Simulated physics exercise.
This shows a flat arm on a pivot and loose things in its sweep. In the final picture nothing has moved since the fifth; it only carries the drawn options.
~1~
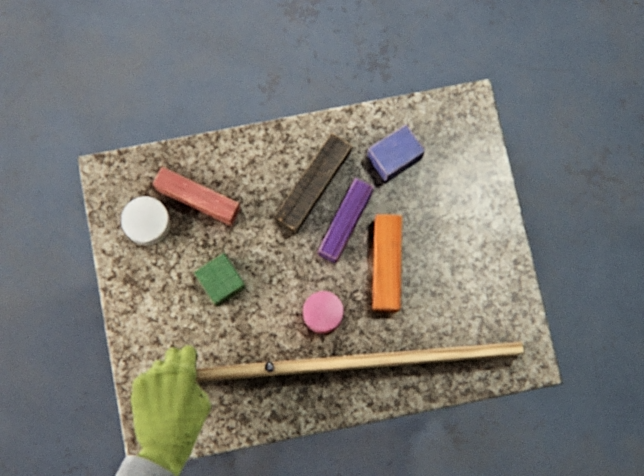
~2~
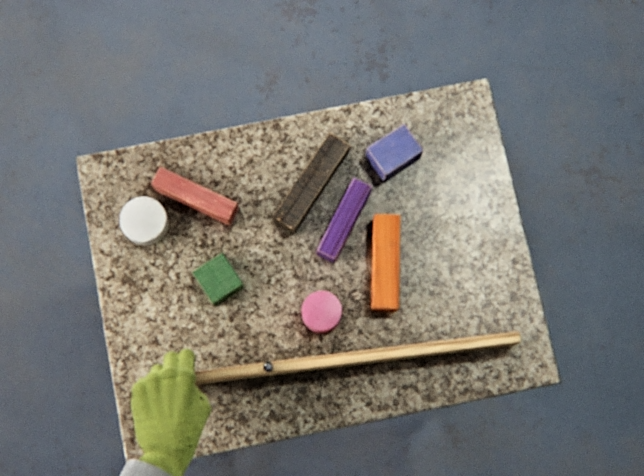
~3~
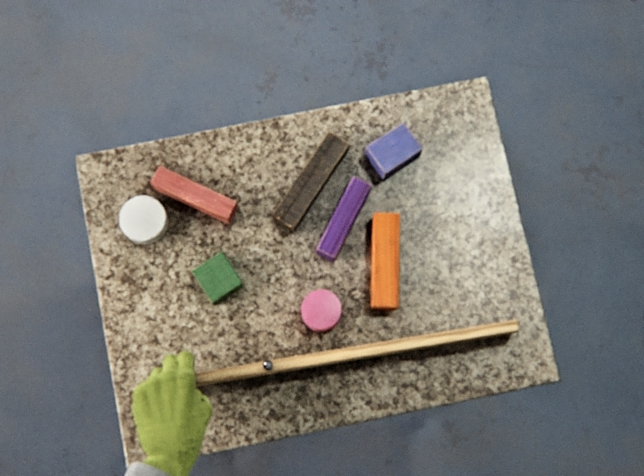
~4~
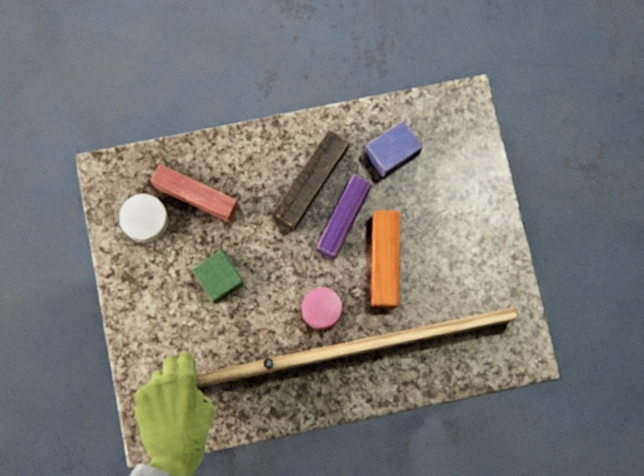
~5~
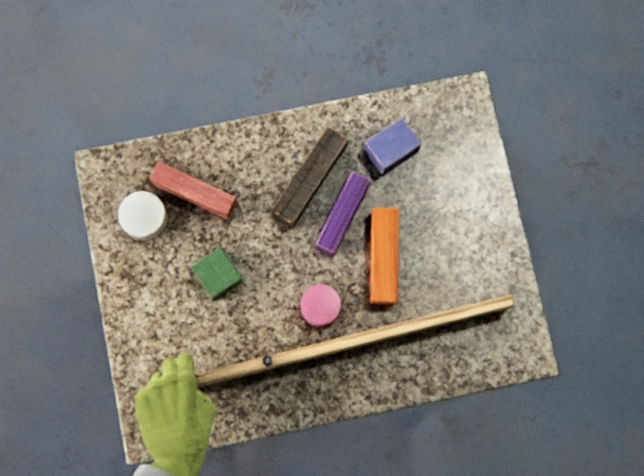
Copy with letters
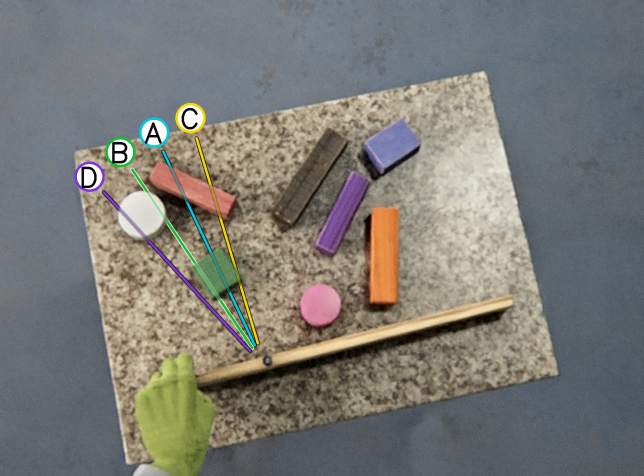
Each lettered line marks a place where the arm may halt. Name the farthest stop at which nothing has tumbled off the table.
Up to line C.
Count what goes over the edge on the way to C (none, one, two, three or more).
By then, none.
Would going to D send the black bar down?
Yes.
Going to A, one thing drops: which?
The white tin goes over.
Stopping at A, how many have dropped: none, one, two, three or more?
By then, one.
On the marked copy, A at (208, 247); B at (191, 258); C at (226, 239); D at (176, 271).
With C. Early on, arm (357, 265); orange stick (366, 221); pink tin (306, 287).
Further on, arm (289, 233); blue block (374, 123); black bar (233, 174).
At the end, arm (231, 237); white tin (100, 228); blue block (374, 123); nothing has fallen.
As for the rest, A drops the white tin; B drops the red bar and white tin; D drops the red bar, black bar and white tin.
